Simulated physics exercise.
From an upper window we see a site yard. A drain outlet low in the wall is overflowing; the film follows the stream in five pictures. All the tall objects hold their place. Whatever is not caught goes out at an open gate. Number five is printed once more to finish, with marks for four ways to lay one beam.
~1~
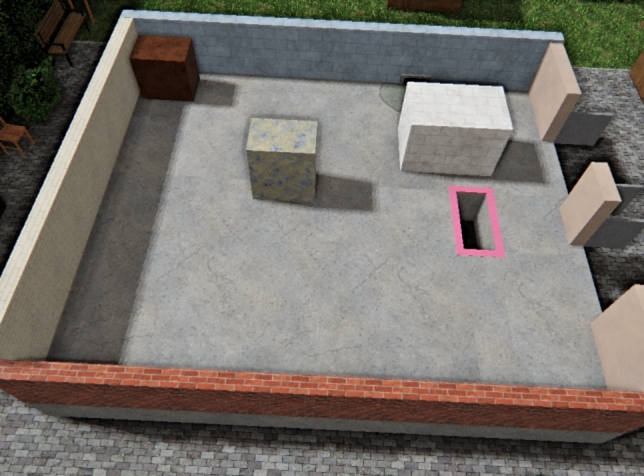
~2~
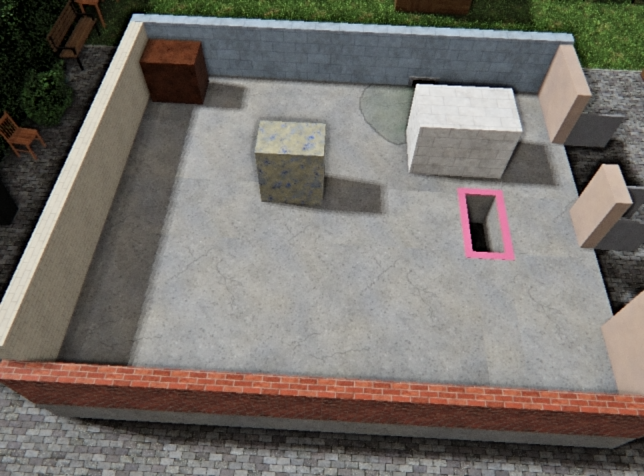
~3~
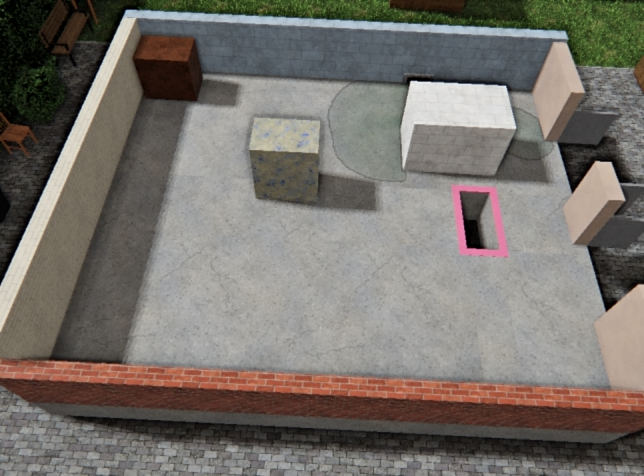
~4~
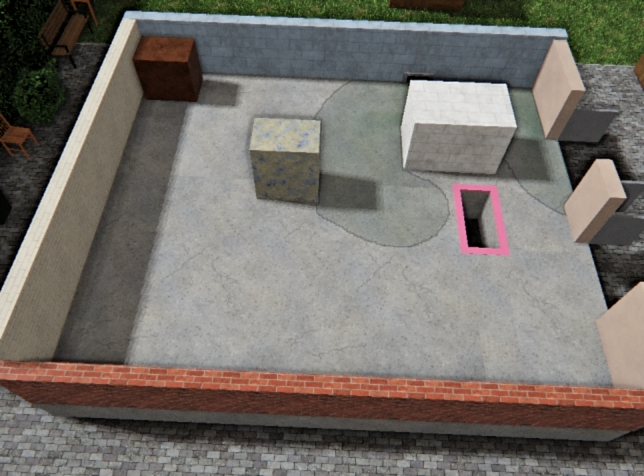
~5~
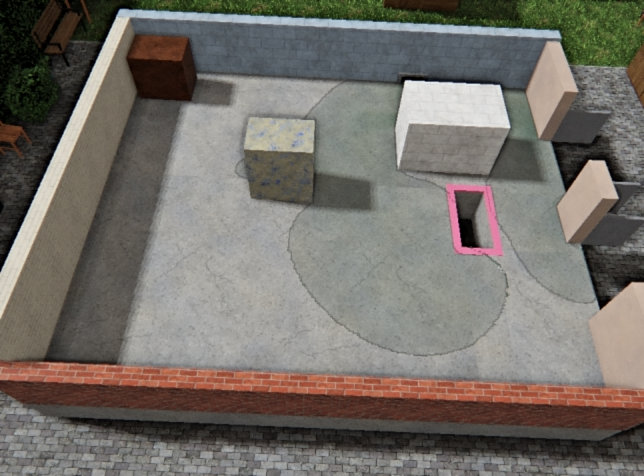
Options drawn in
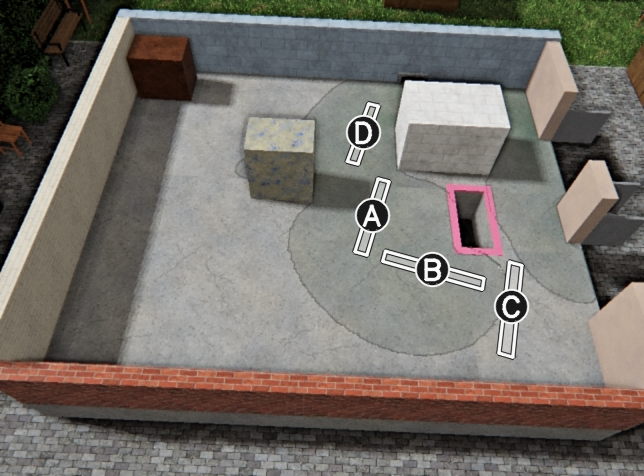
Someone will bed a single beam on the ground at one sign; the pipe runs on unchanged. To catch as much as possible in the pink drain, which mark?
Go for B.
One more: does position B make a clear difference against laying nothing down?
Yes.
In white, A from (360, 253) to (383, 180); B from (384, 256) to (483, 283); C from (505, 355) to (515, 263); D from (352, 162) to (373, 104).
Choosing A, about 10 % of the stream goes into the pink drain, about 79 % out by the gates.
Choosing B, about 13 % of the stream goes into the pink drain, about 76 % out by the gates.
Choosing C, about 9 % of the stream goes into the pink drain, about 79 % out by the gates.
Choosing D, about 8 % of the stream goes into the pink drain, about 81 % out by the gates.
